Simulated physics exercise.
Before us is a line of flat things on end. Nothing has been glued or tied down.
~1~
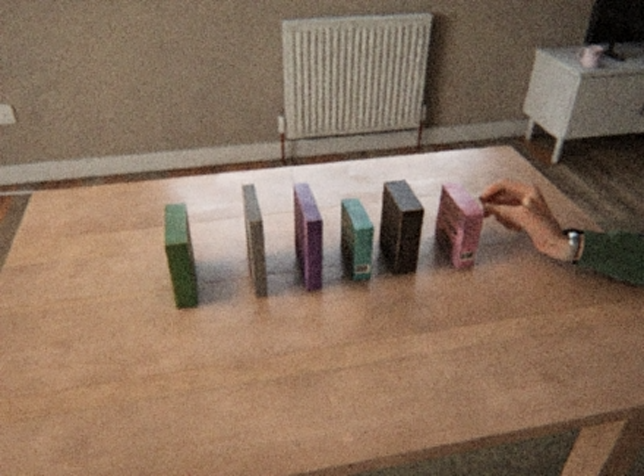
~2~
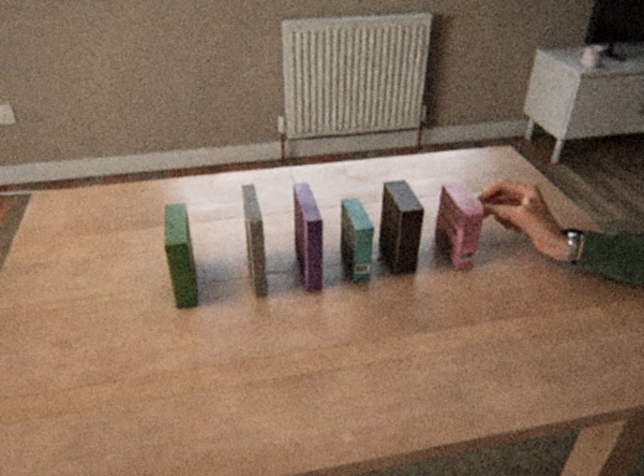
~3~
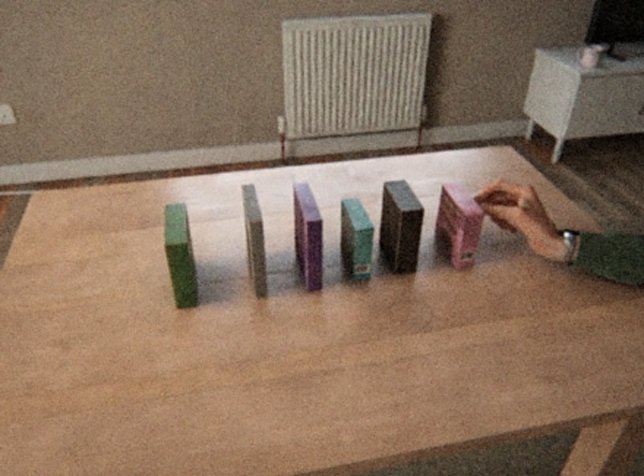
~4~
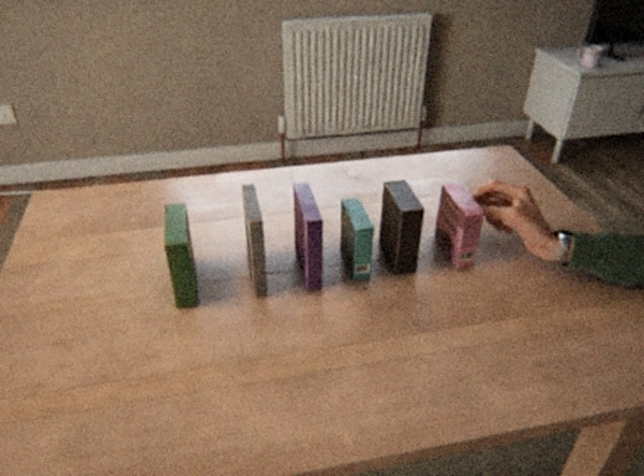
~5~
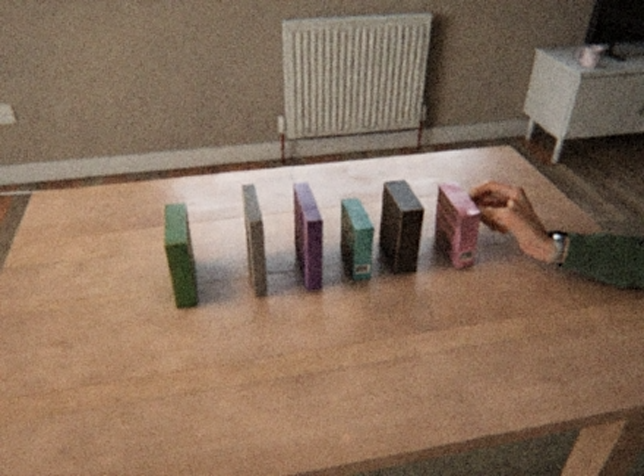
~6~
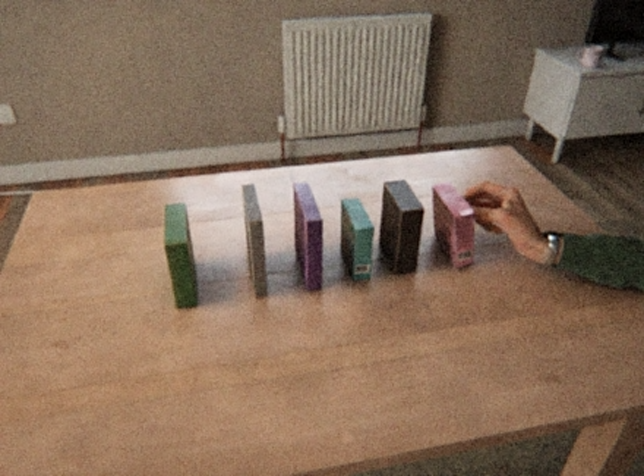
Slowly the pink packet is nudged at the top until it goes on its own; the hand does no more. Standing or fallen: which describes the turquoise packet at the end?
Standing.
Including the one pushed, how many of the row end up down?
1.
Then, 0.30 s later than the last frame, pink packet 40° over.
Then, 1.60 s later than the last frame, pink packet 48° over.
Then, 2.10 s later than the last frame, pink packet 90° over.
When it is over, all 4 as before. End places, in pixels of the last picture, turquoise packet near (356, 239).
